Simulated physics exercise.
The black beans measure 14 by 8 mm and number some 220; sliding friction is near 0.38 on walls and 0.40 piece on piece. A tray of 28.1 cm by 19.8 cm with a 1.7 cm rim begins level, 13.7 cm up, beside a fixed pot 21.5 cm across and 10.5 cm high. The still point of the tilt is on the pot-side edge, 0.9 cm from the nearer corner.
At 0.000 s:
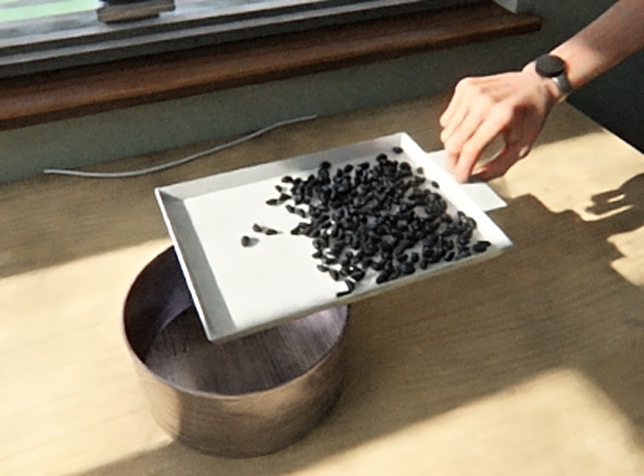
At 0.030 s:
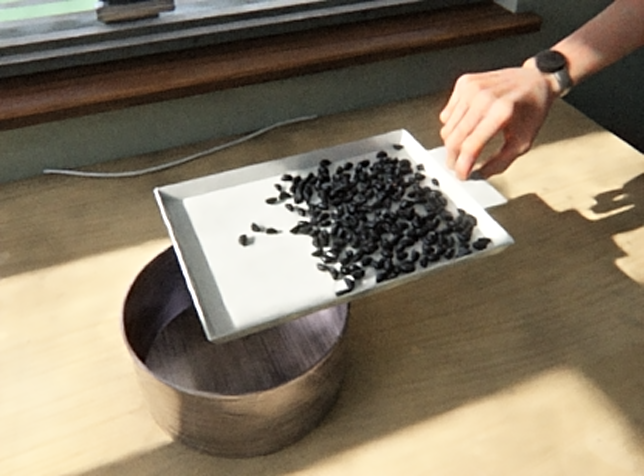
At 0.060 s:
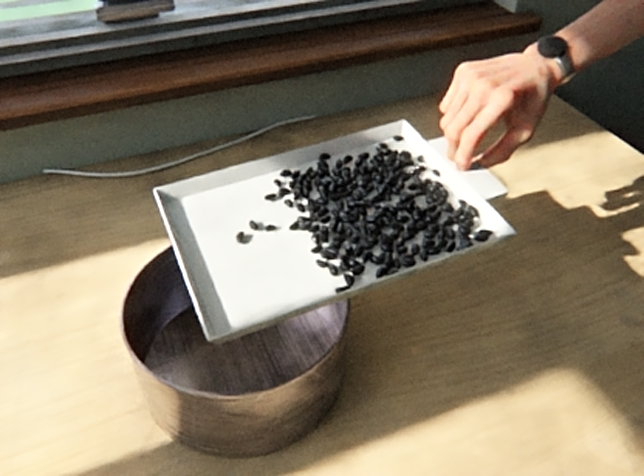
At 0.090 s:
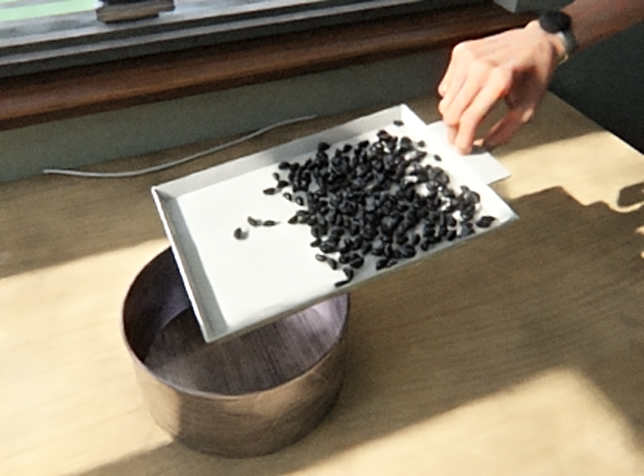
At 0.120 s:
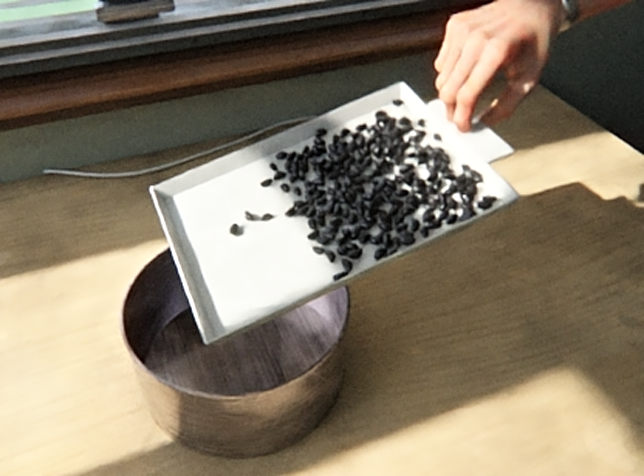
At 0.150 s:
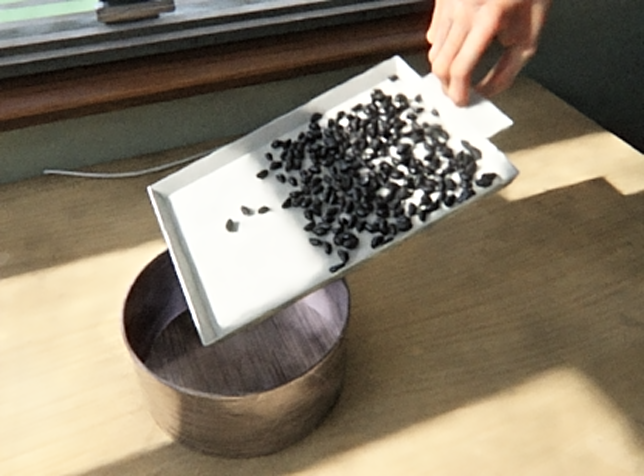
A hand raises the right side of a white tray of small black pieces.
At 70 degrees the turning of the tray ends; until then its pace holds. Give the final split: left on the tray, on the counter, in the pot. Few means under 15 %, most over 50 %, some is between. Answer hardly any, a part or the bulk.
Tray hardly any, counter the bulk, pot a part.
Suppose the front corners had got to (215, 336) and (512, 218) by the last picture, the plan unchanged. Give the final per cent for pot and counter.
Pot 5, counter 95.
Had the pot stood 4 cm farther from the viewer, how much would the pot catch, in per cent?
It would be near 15 per cent.
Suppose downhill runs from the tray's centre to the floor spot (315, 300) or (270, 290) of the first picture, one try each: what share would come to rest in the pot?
About 5 and 0 per cent.
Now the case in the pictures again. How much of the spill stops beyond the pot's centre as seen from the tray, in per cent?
About 100 per cent.
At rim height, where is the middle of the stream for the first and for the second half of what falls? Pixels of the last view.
First near (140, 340), later near (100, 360).
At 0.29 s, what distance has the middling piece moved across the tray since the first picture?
Some 0 cm.
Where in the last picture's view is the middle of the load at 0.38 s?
Around (235, 118).
After 0.29 s, tilt 49 degrees; the tray holds 100 %, the pot 0 %.
After 0.38 s, tilt 66 degrees; the tray holds 100 %, the pot 0 %.
After 0.60 s, tilt 70 degrees; the tray holds 0 %, the pot 20 %.
At rest (2.1 s), tray 0 %, counter 75 %, pot 25 %.
